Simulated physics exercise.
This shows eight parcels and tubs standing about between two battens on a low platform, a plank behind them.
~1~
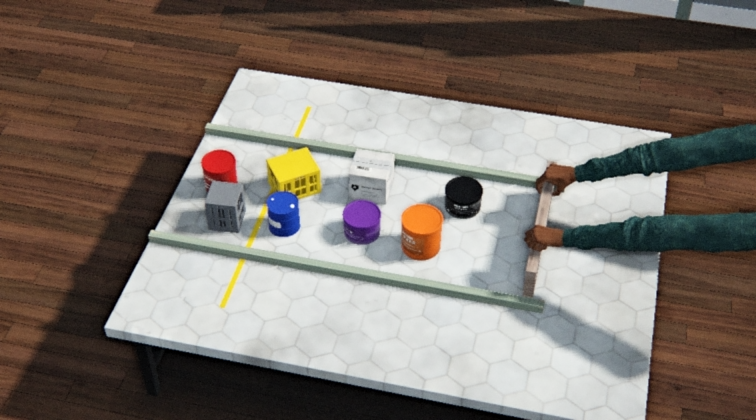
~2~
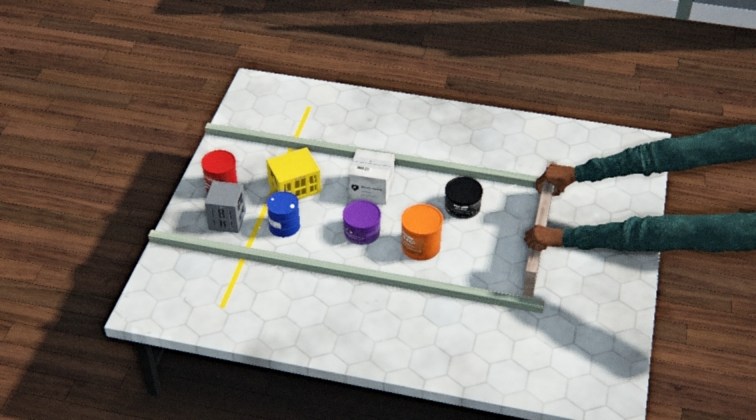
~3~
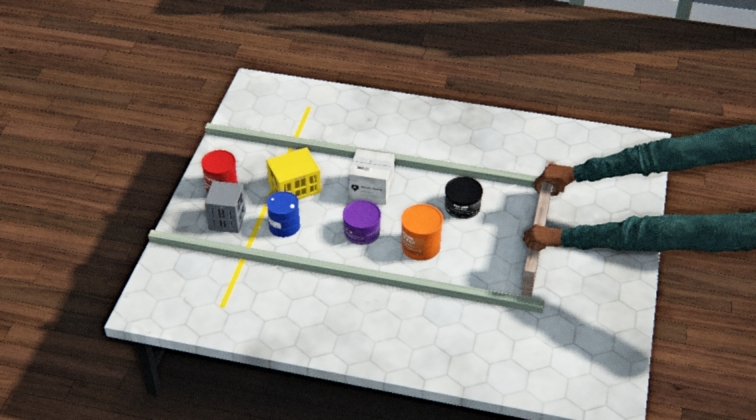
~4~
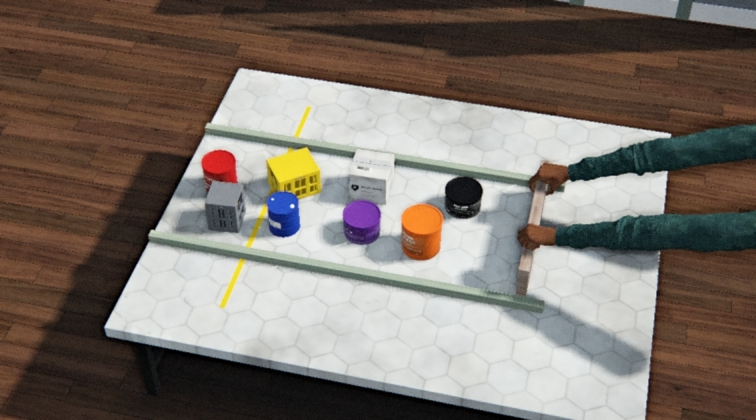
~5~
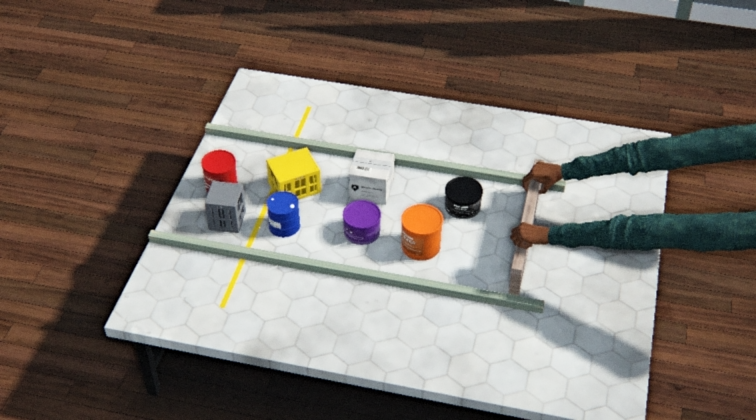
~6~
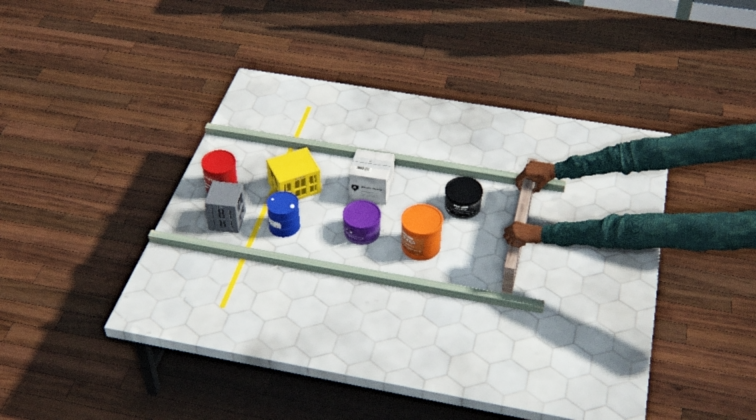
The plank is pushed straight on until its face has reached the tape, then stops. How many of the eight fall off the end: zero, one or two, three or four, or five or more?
The number that fall off is one or two.
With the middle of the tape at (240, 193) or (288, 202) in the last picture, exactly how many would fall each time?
In that order 3 and 1.
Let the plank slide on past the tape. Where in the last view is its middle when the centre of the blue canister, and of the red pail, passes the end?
About (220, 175), and (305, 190) for the other.
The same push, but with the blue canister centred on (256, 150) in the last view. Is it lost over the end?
Then it remains up.
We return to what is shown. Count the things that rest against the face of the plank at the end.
2 of them.
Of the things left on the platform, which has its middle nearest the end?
The yellow crate.
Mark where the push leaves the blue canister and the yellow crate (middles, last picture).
The blue canister at (209, 211), the yellow crate at (183, 165).
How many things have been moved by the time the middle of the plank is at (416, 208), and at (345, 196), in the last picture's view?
First 4, then 8.
Soon after, none off yet; red pail at rest near (220, 174); grey crate at rest near (226, 207); yellow crate at rest near (294, 176).
At rest, the number that fall off is one or two; fallen, red pail.
